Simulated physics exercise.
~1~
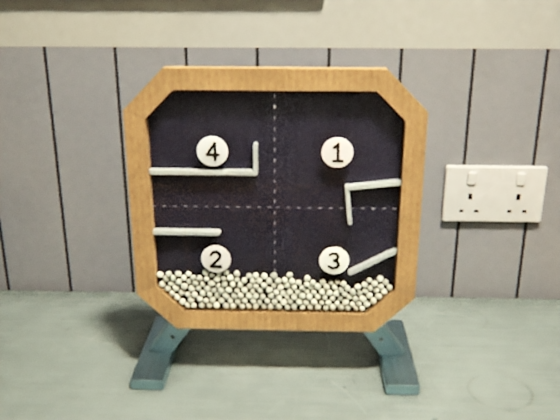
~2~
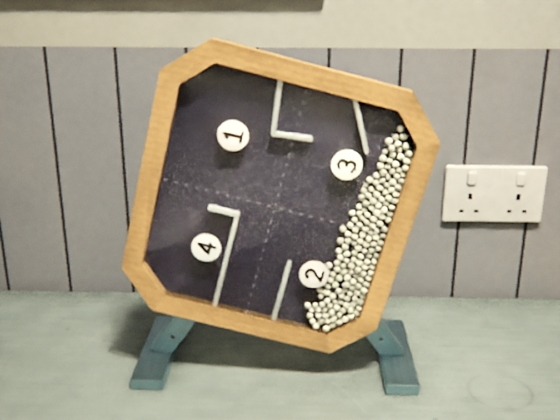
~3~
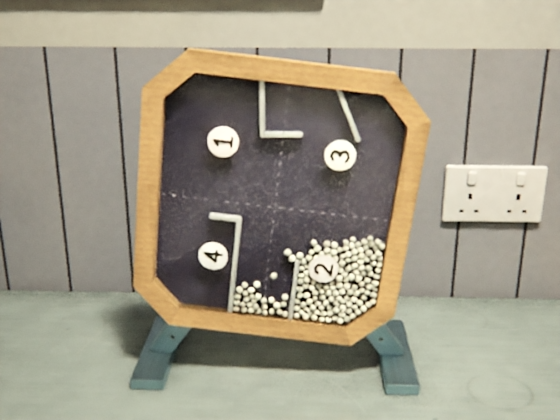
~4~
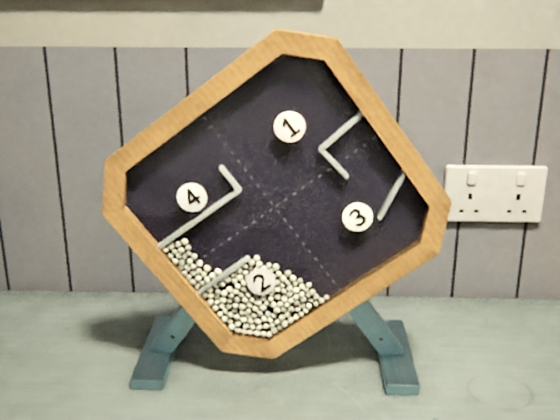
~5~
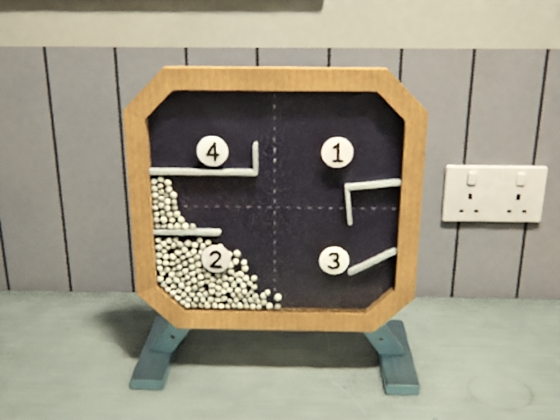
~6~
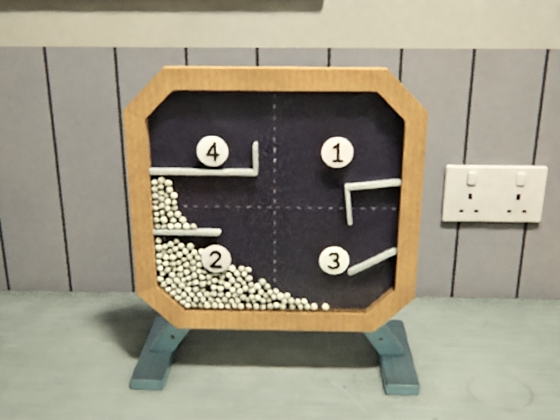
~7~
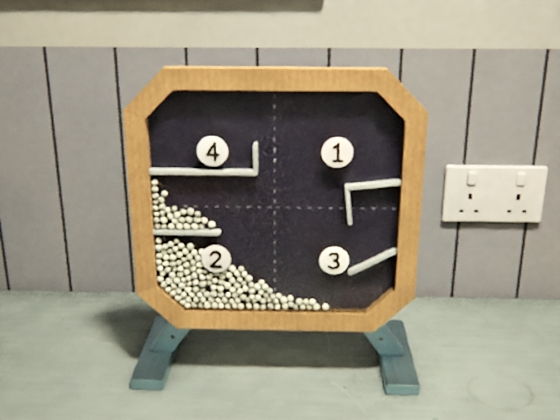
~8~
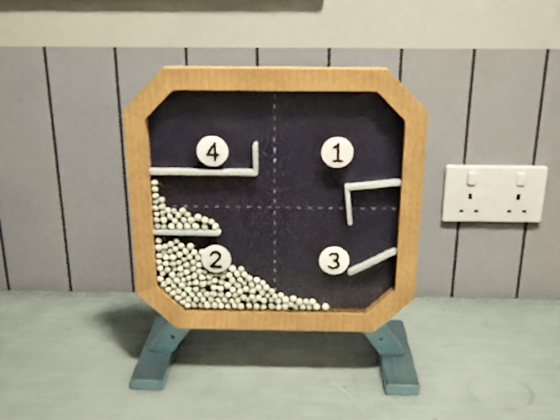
An octagonal wooden-rimmed case with a dark face stands upright on two blue-green feet, seen from the front on a pale green surface before grey panelling, with a white double socket at right. White discs numbered one to four mark its quarters, pale ledges jut inside, and small whitish balls line the bottom. The case swings far anticlockwise, heaping the balls at the lower right beside disc two. It then turns back clockwise to level, and the balls slide left. They spread a little along the floor and settle, piled mostly around disc two, with some resting above the lower-left ledge.
